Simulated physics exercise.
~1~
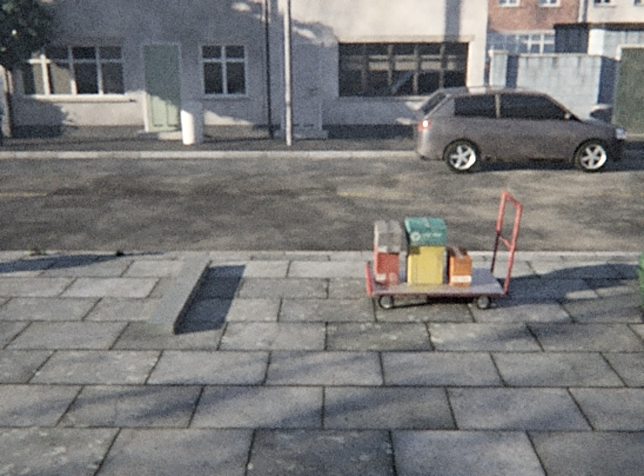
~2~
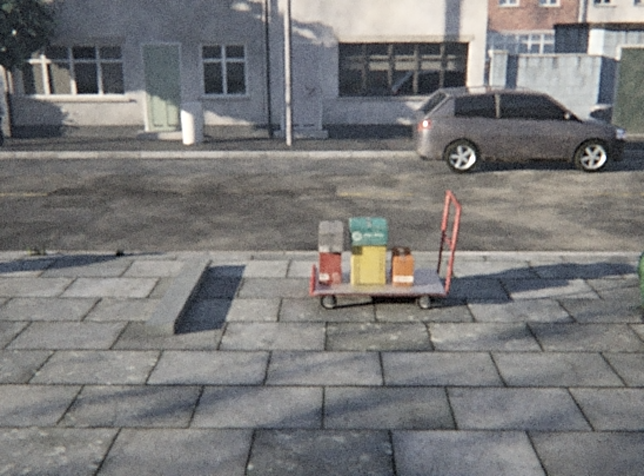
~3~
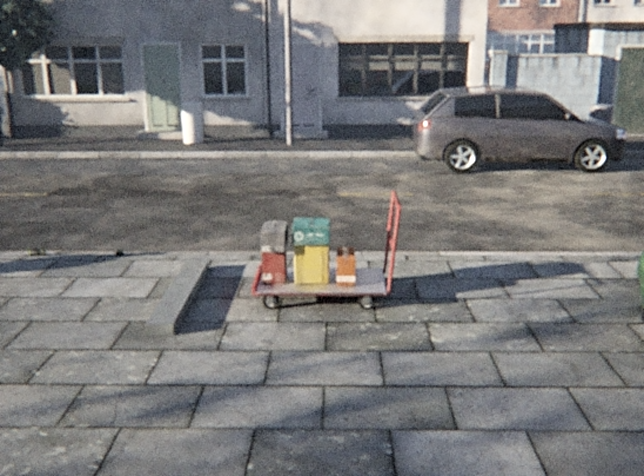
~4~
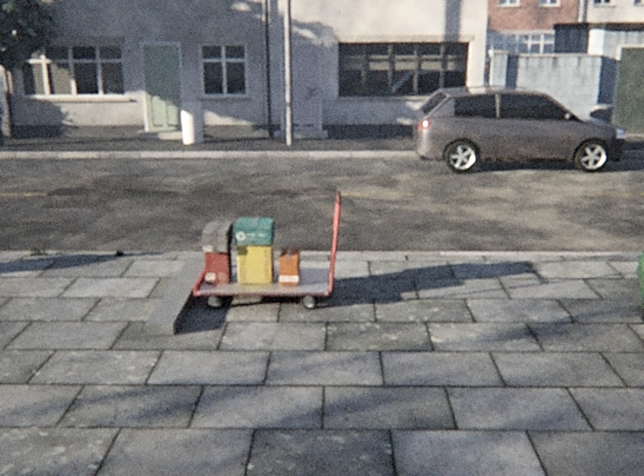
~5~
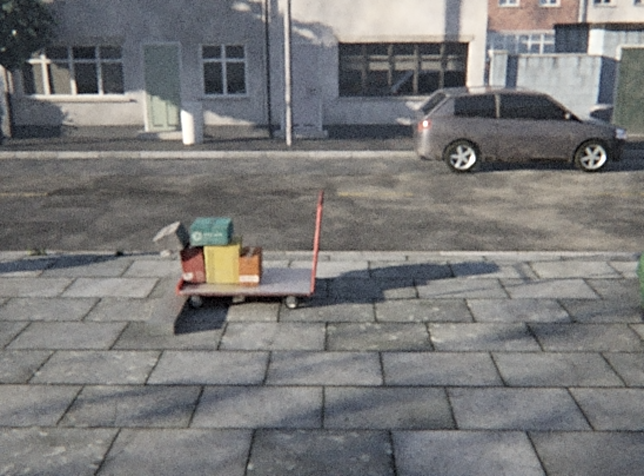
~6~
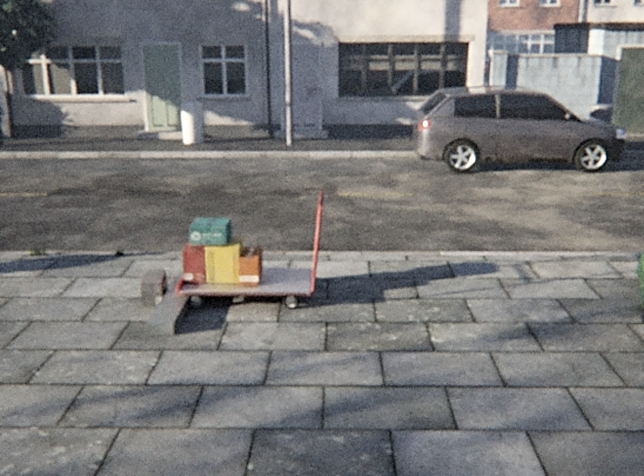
The clip opens on a paved walkway beside a road, where a red-handled trolley carries a grey carton on a red one, a teal carton on a yellow tote, and an orange carton behind them. With a car parked across the road, the trolley rolls left toward a low step, its load staying upright. It halts at the step, and the lower pieces slide forward and bunch together on the deck. The grey carton tips off the front of the red one and drops past the deck's edge. It ends turned on its side by the step, while the other four pieces remain aboard, teal still on top.
